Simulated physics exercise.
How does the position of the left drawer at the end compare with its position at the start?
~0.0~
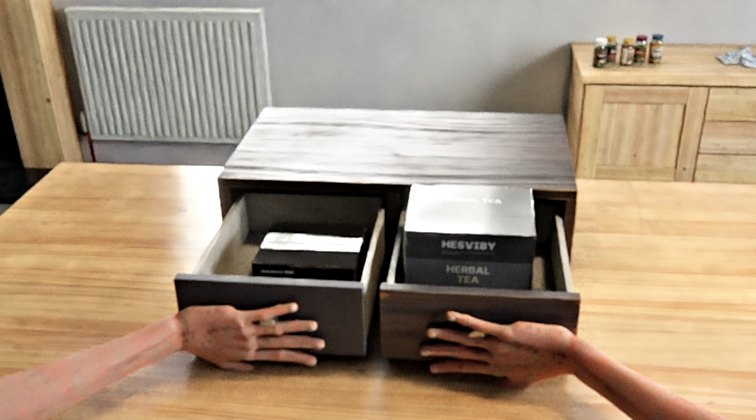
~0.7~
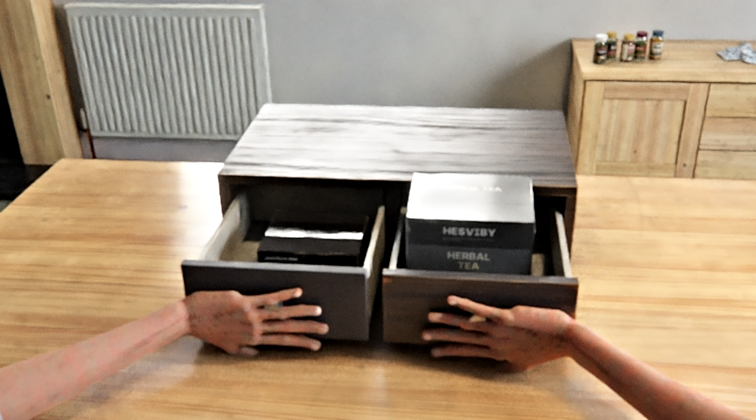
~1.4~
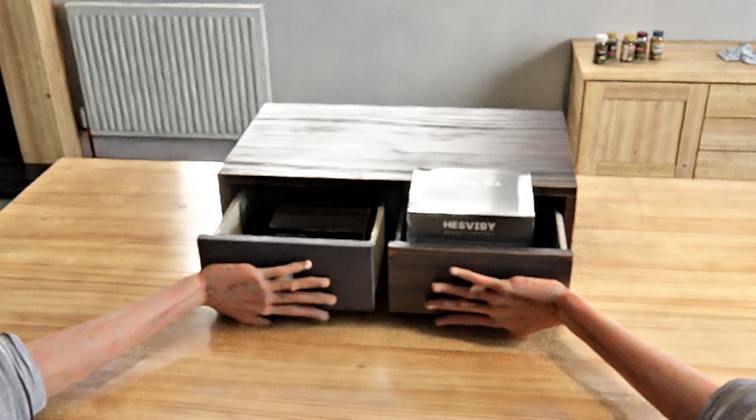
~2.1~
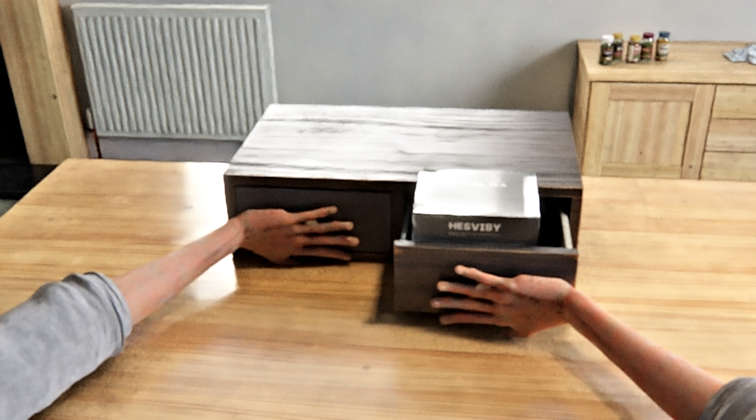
At the start the left drawer is pulled well out of the chest with a black box visible inside. By the end it has been pushed all the way in and sits flush with the front.
